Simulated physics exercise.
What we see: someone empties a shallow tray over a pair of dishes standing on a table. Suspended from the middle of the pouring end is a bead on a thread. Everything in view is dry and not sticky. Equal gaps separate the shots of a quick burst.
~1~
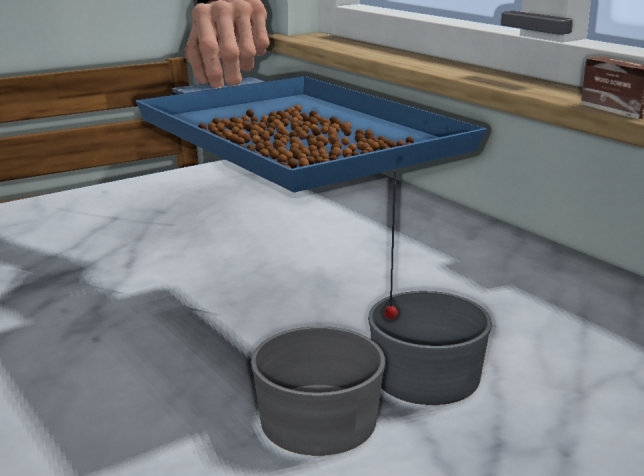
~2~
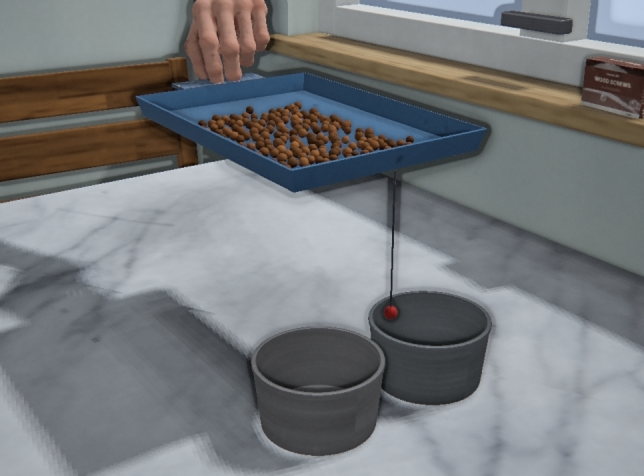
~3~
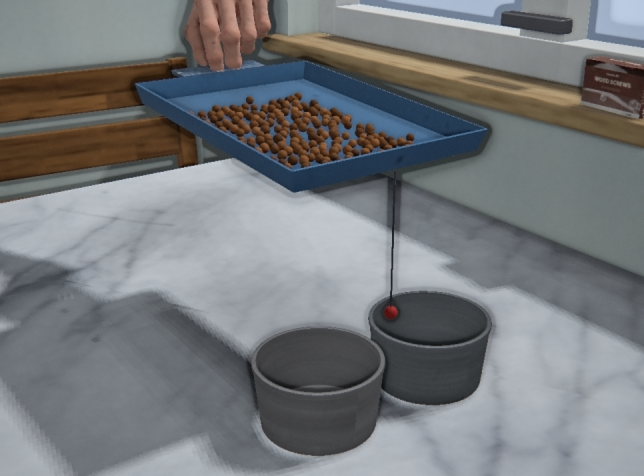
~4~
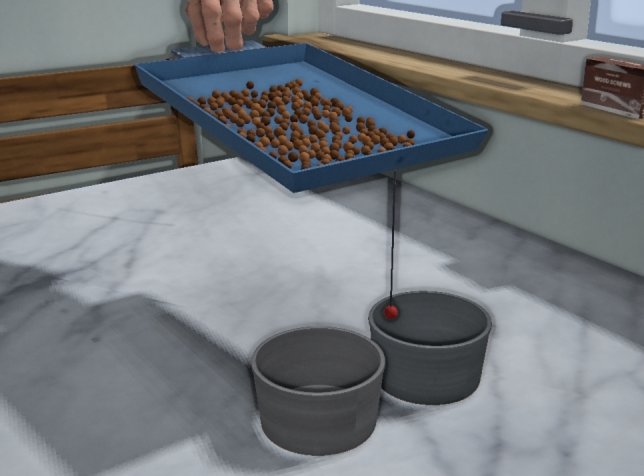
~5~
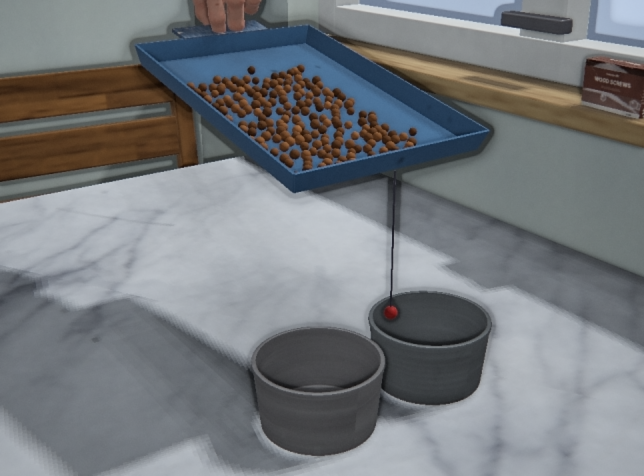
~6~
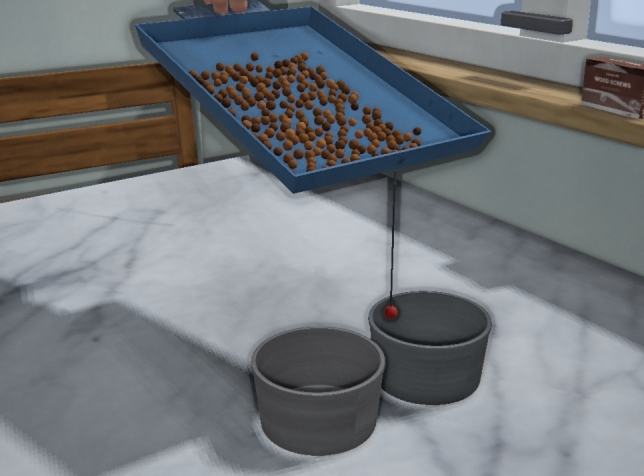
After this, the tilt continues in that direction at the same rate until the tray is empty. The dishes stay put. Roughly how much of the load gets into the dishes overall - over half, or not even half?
Most likely the spill will be the greater part.
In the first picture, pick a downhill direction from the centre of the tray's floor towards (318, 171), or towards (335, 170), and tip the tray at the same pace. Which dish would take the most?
One gives the leftmost dish and two gives the leftmost dish.
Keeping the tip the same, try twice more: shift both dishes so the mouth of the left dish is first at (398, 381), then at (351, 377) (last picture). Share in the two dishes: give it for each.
It would be near 80 per cent first and near 90 per cent second.
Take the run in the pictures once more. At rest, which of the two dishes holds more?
That would be the left of the two, then.
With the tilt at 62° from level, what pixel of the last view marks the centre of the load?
Near (369, 141).
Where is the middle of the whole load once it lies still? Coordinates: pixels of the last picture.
Near (418, 446), more or less.
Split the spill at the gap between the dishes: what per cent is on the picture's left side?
Roughly 20 in a hundred.
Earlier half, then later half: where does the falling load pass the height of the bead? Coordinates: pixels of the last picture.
I'd put it at roughly (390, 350), and after that at roughly (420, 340).
Just after the last frame, tray tipped steeply; almost all on the tray; just a few outside both; just a few in the air.
A moment on, tray tipped past a quarter turn; about a tenth on the tray; about a tenth in the left dish; about a tenth in the right dish; roughly half outside both; roughly a quarter in the air.
Further on, tray tipped past a quarter turn; roughly a quarter in the left dish; about a tenth in the right dish; the larger part outside both.
When it is over, tray tipped past a quarter turn; roughly a quarter in the left dish; about a tenth in the right dish; the larger part outside both.
